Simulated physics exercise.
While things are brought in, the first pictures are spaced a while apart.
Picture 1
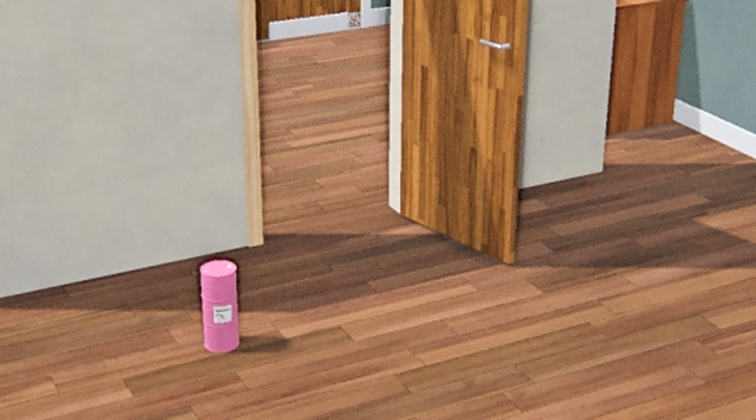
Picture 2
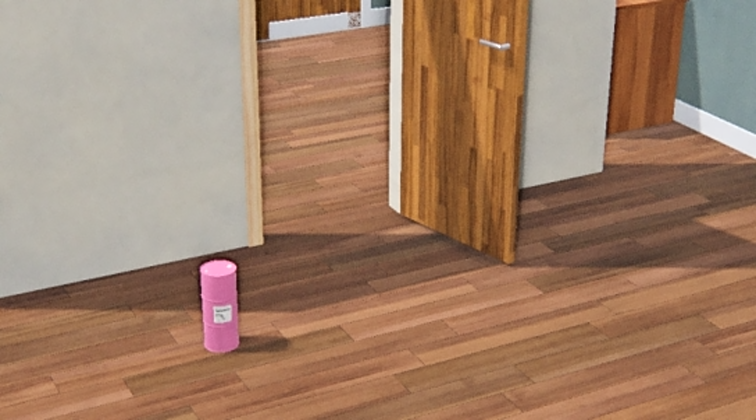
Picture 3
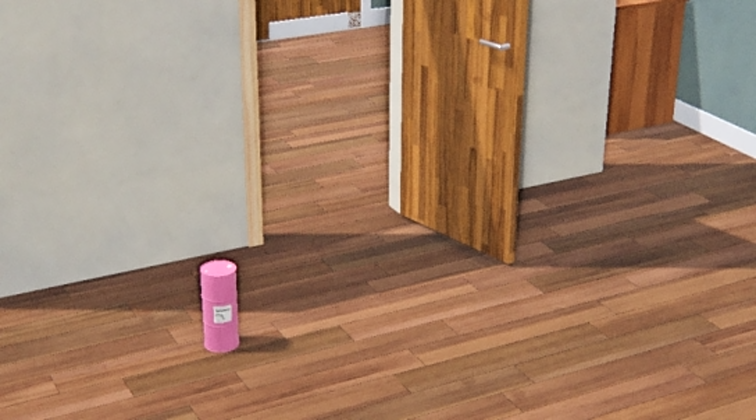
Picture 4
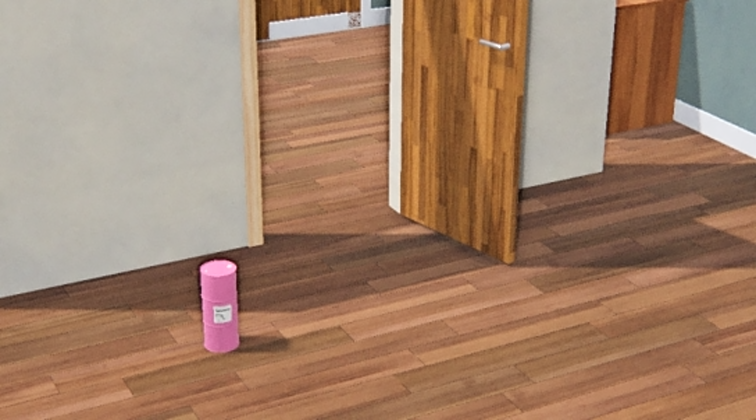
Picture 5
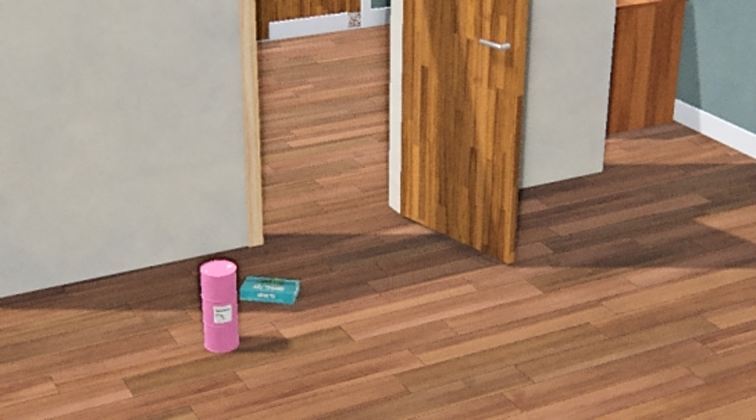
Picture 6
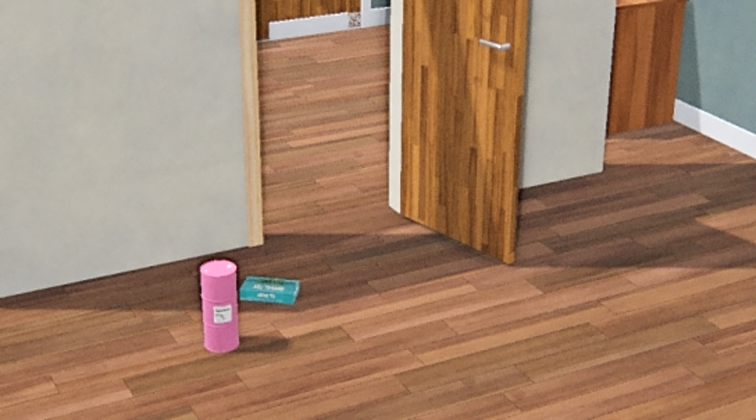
A pink canister stood on the wooden floor near a wide-open door, and nothing moved at first; then a flat turquoise packet appeared just behind it to the right, and both stayed still.
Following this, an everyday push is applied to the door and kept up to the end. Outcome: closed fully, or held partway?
So the door meets the frame after all.
Then, 1.00 s past the last view, door at 70°.
Then, 1.70 s past the last view, door at 32°.
Finally, door at 0°; both still in place. Final places as the last picture's camera would see them, turquoise packet near (270, 290).
